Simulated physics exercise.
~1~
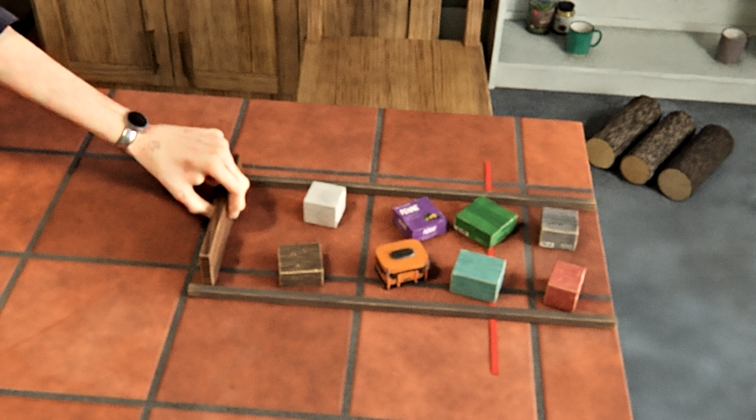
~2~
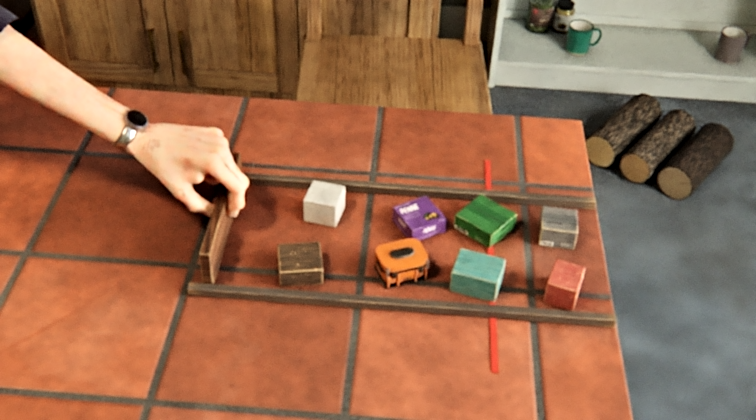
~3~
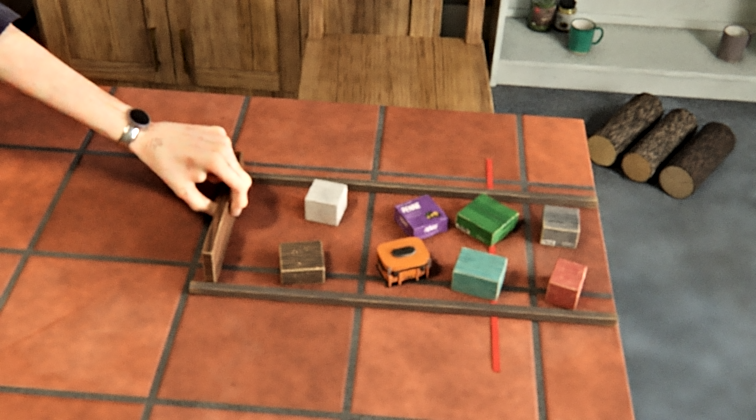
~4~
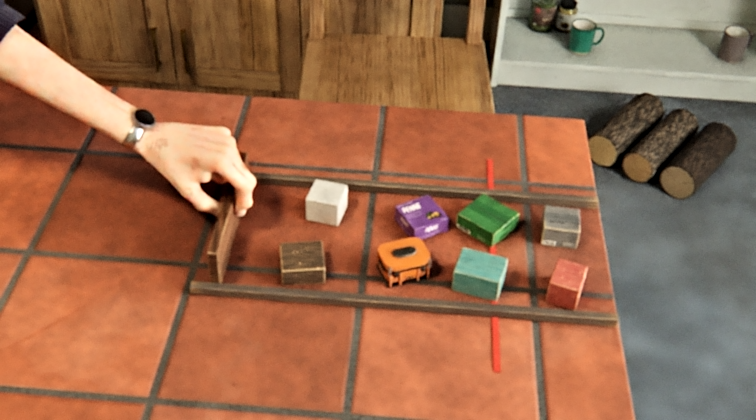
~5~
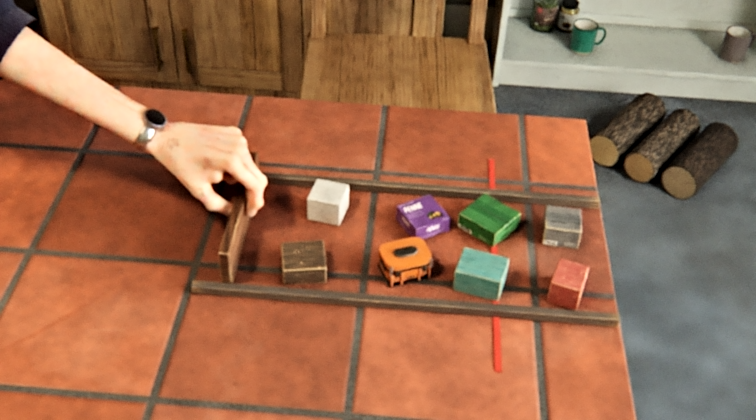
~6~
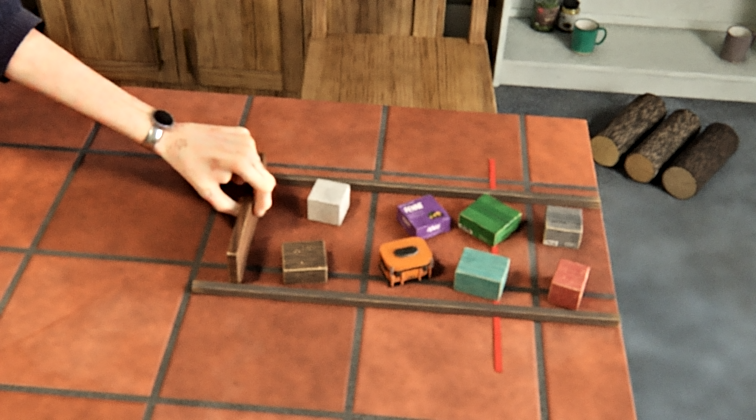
The video shows a hand holding a small wooden board upright between two rails on a tiled table and sliding it slightly to the right, while eight small items, including colourful blocks and an orange case, sit apparently still.
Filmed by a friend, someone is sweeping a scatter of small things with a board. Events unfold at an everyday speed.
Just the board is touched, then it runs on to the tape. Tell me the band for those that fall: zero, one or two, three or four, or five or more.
A lone one or pair goes over.
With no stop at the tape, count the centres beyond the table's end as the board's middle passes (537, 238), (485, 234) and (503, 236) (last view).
4; 2; 3.
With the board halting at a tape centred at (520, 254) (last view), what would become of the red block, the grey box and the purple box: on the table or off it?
The red block topples down; the grey box topples down; the purple box stays put.
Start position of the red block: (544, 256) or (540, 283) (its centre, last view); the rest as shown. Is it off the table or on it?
Case one, it is still there; case two, it ends up off.
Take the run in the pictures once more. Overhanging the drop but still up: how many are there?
The count is 2.
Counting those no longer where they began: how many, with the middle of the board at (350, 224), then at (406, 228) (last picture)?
One spot: 3. Other spot: 6.
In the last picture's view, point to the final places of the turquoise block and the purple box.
You'll see the turquoise block at (612, 287), with the purple box at (549, 237).
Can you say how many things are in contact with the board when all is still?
2.
A little later, none off yet; grey box at rest near (562, 227); red block at rest near (568, 284); green box at rest near (490, 220).
Next, none off yet; grey box at rest near (564, 227); red block moving near (575, 284); green box shifted about its own width near (523, 225).
When it is over, the number that fall off is one or two; down, red block and grey box.
